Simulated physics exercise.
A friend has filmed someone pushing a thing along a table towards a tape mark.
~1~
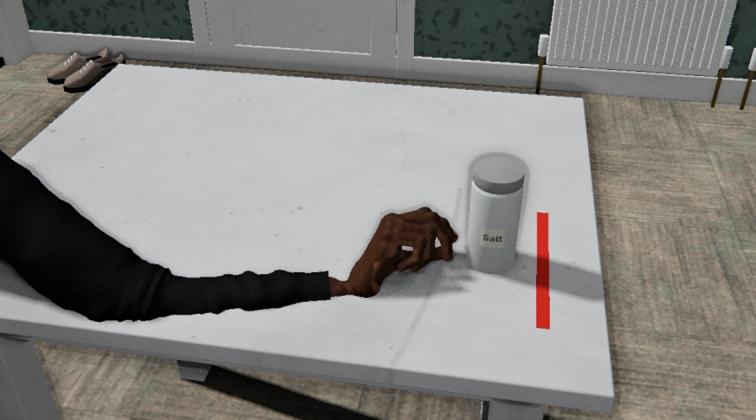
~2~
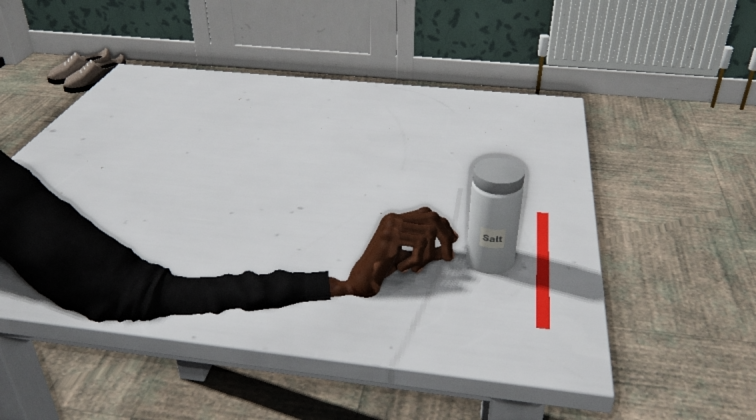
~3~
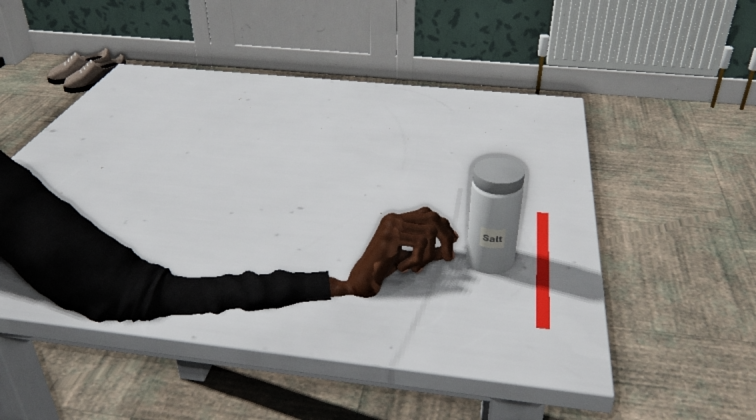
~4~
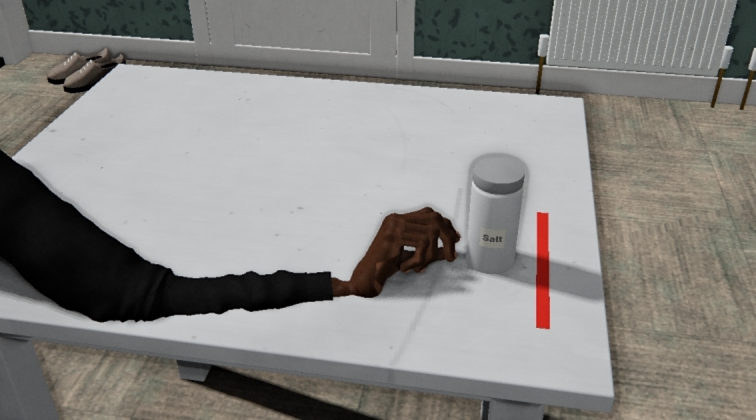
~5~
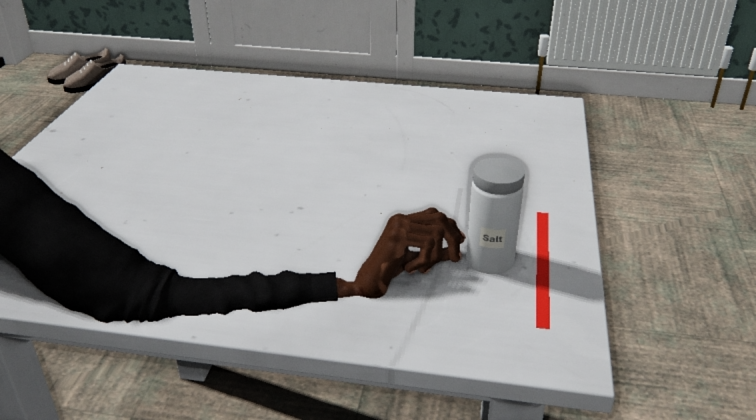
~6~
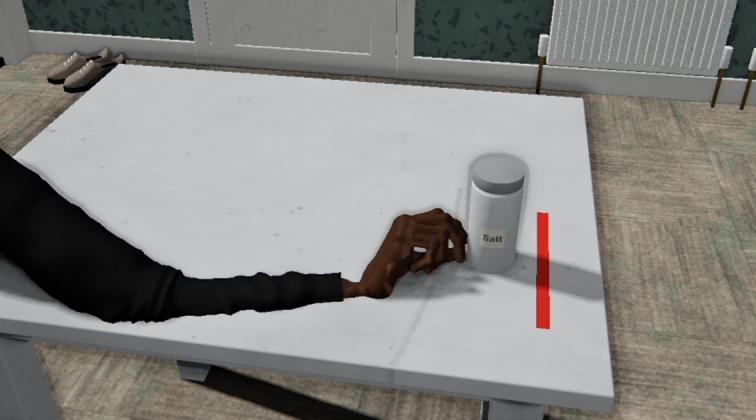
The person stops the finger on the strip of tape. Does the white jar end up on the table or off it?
In the end the white jar stays on the table.
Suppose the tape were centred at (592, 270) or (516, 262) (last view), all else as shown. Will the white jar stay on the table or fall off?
In that order, it drops off; is still on the table.
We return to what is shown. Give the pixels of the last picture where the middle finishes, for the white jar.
Its middle is close to (582, 225).
Then, 0.38 s on from there, white jar displaced a little near (525, 220).
In the end, the white jar remains on top, near (582, 226).
